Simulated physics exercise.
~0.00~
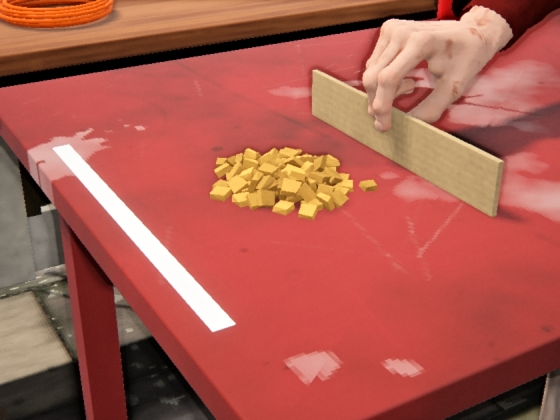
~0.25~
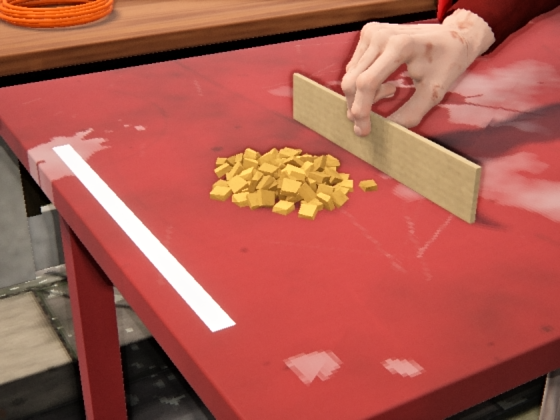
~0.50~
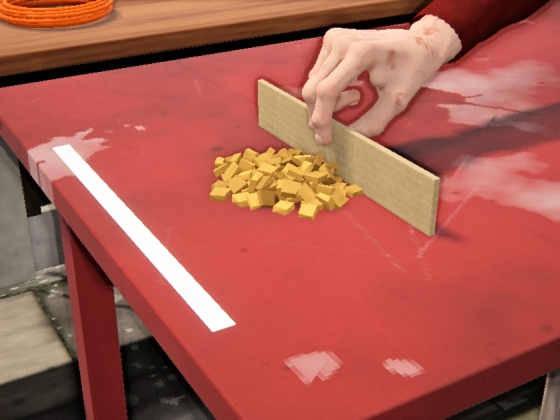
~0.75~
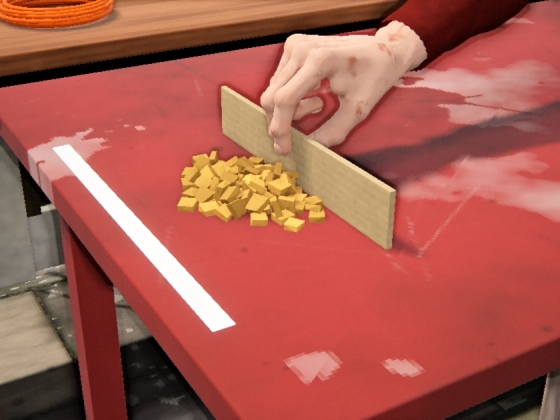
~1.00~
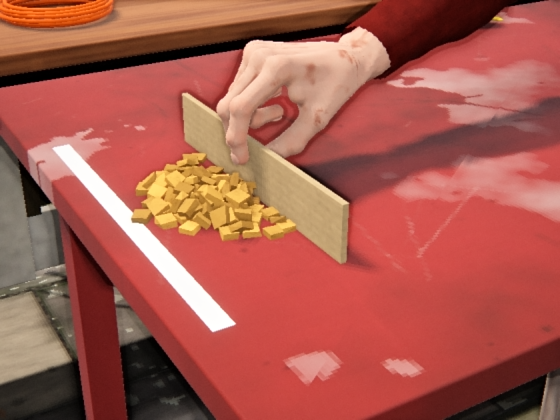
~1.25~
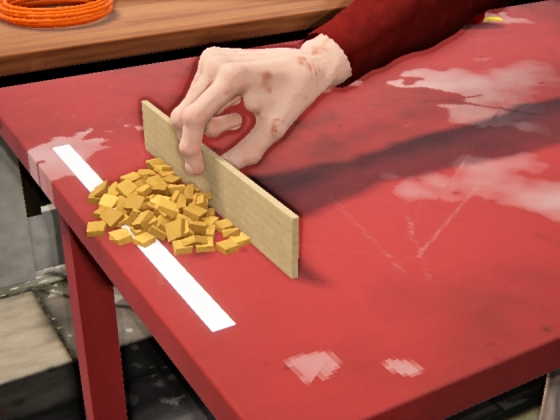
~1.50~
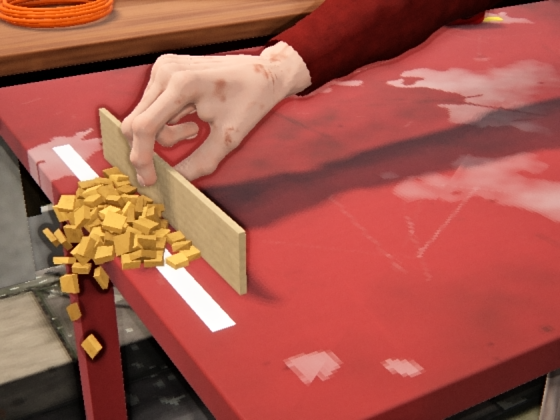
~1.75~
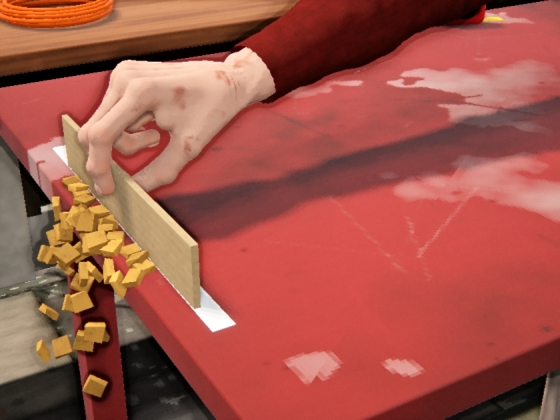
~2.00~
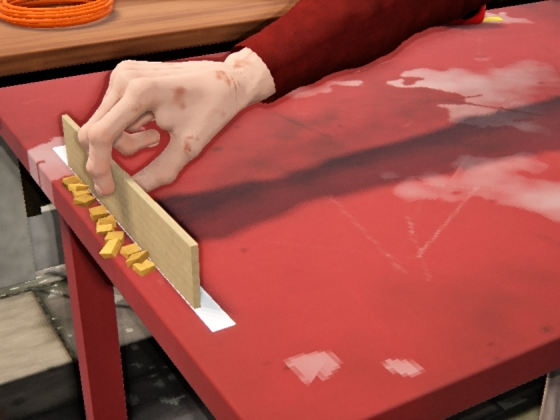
A hand holding an upright tan card slides it leftward across a worn red table toward a loose heap of small yellow pieces. The card meets the heap and pushes it along toward the white tape strip near the left edge. The pieces bunch up, cross the tape and begin spilling over the side, tumbling down past the table leg. The card reaches the tape and stops there while more pieces drop away. At the end, the hand holds the card still at the strip, with most of the heap gone and a few pieces left along the edge.
